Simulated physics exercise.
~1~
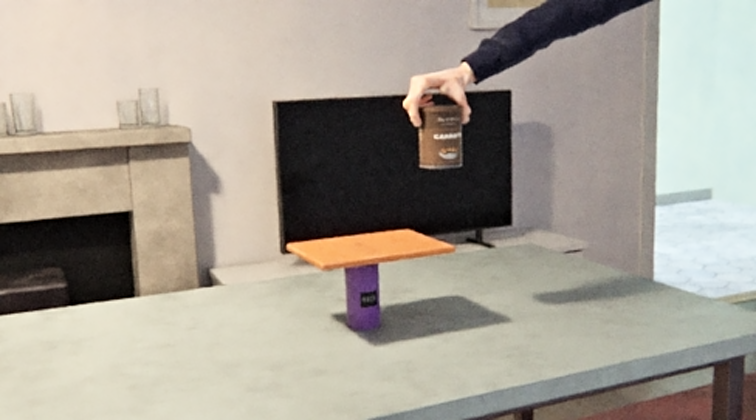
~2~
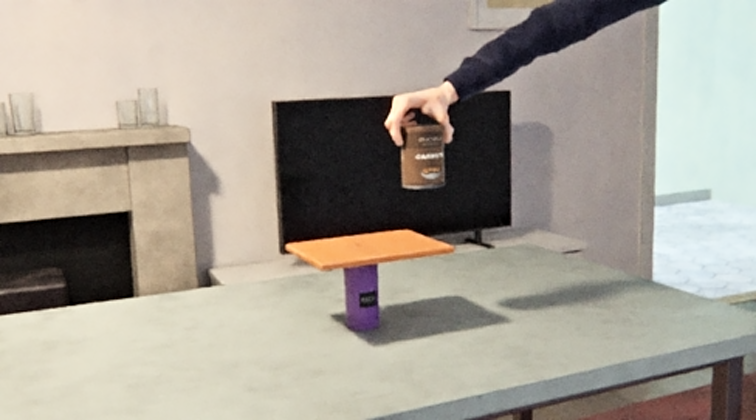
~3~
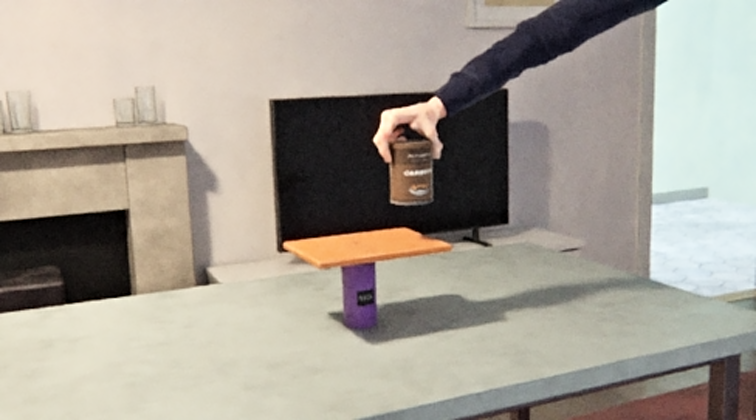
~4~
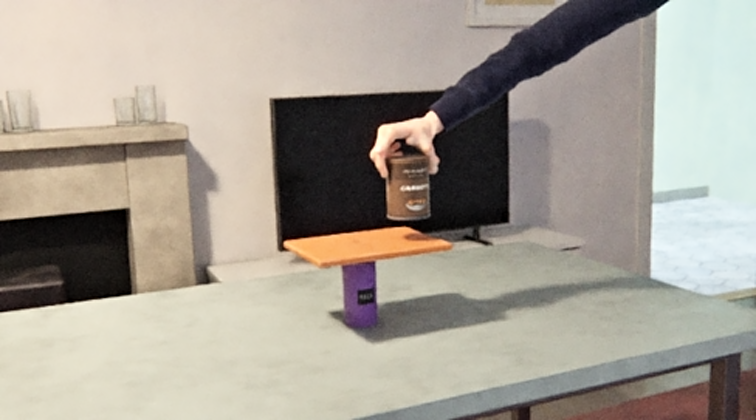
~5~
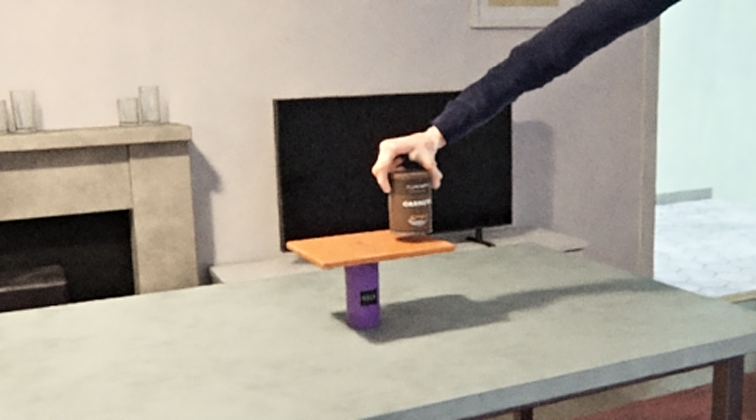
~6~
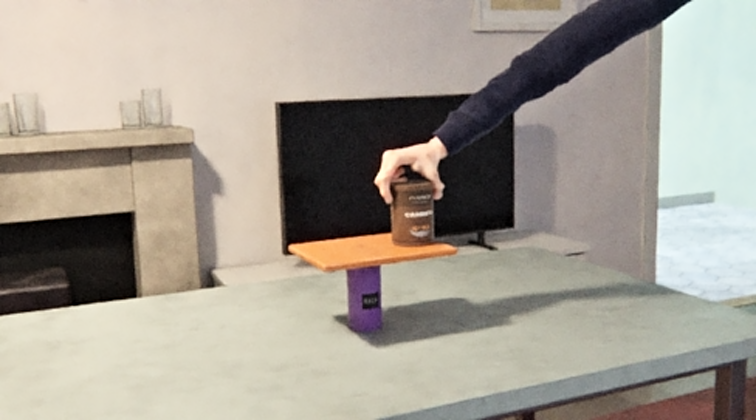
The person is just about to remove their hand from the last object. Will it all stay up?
Comes down.
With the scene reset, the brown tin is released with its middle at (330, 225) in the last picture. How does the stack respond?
What happens next is that it goes down.
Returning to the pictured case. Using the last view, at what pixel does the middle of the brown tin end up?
Roughly pixel (471, 291) in the last picture.
Then, 0.30 s after the last picture, brown tin now fallen; orange lid tipped 41° from how it was.
Then, 0.40 s after the last picture, orange lid tipped 70° from how it was.
Then, 0.50 s after the last picture, orange lid tipped 71° from how it was.
Then, 1.10 s after the last picture, orange lid now fallen.
At rest, fallen, brown tin and orange lid; purple jar in place. Seen from the same camera at the end, brown tin near (471, 291). The stack gives way.
